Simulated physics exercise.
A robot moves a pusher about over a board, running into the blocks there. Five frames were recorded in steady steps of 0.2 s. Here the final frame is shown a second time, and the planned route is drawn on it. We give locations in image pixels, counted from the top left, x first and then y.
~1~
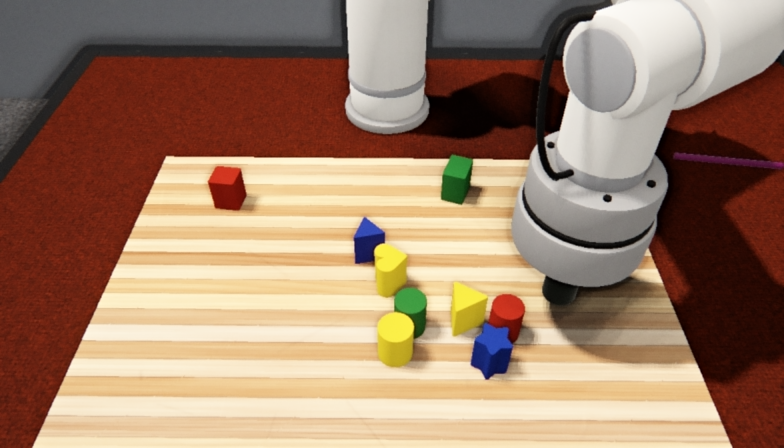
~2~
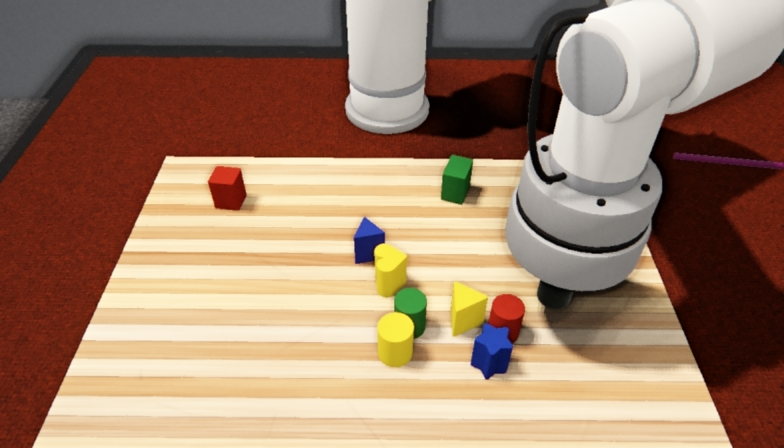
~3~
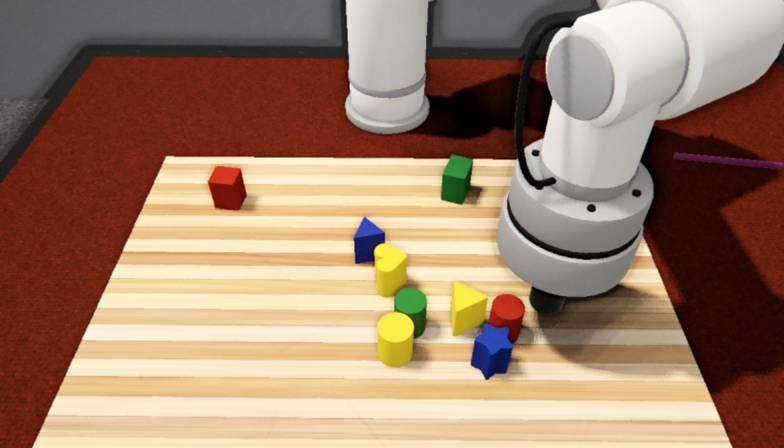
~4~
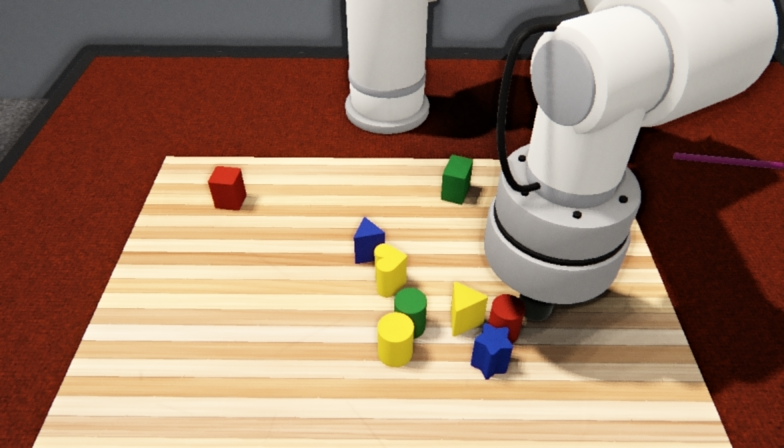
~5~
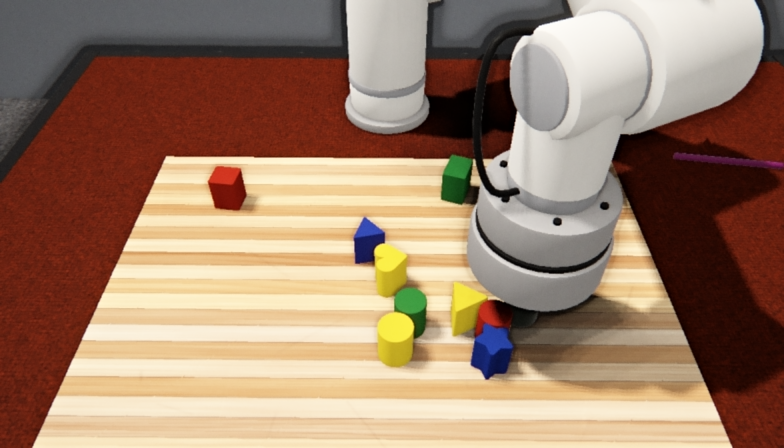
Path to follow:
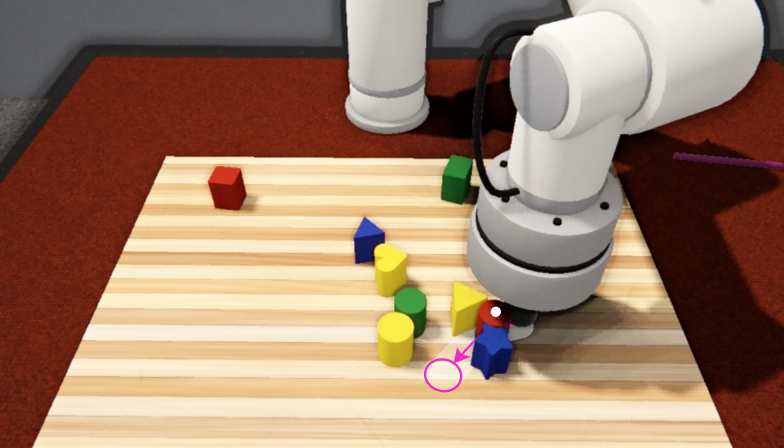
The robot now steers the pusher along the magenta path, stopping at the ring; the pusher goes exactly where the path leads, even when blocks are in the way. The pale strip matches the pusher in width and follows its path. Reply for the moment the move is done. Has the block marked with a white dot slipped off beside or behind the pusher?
No, that is not what happens.
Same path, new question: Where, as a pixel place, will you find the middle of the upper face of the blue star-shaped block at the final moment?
At (480, 364).
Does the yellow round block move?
No, I don't think so.
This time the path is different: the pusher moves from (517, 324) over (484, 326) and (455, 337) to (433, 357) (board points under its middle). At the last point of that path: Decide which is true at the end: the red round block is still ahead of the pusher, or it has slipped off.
I'd say the red round block is still out in front of the pusher at the end.
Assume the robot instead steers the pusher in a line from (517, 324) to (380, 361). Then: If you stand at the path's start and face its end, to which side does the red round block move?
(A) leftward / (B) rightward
The correct letter is A.
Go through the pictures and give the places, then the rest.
Pusher tip (558, 294); block tops, yellow round block (396, 327); yellow three-sided block (466, 296); blue star-shaped block (495, 338); red round block (509, 306), in the first frame.
Pusher (553, 298); blocks unchanged, in the second frame.
Pusher (545, 303); blocks unchanged, in the third frame.
Pusher (534, 309); blocks unchanged, in the fourth frame.
Pusher (519, 315); yellow round block (396, 327); yellow three-sided block (466, 296); blue star-shaped block (495, 338); red round block (496, 312), in the fifth frame.
Path on the board, from (517, 324) via (486, 333) and (464, 352), ending at (443, 375); the dot is on the red round block.
The first path, step by step. Halfway along, pusher (475, 332); yellow three-sided block (461, 294); blue star-shaped block (487, 347), turned 55° anticlockwise; red round block (450, 331).
At the end, pusher (444, 366); yellow round block in place; yellow three-sided block (461, 294); blue star-shaped block (480, 364), turned 135° anticlockwise; red round block (410, 355).
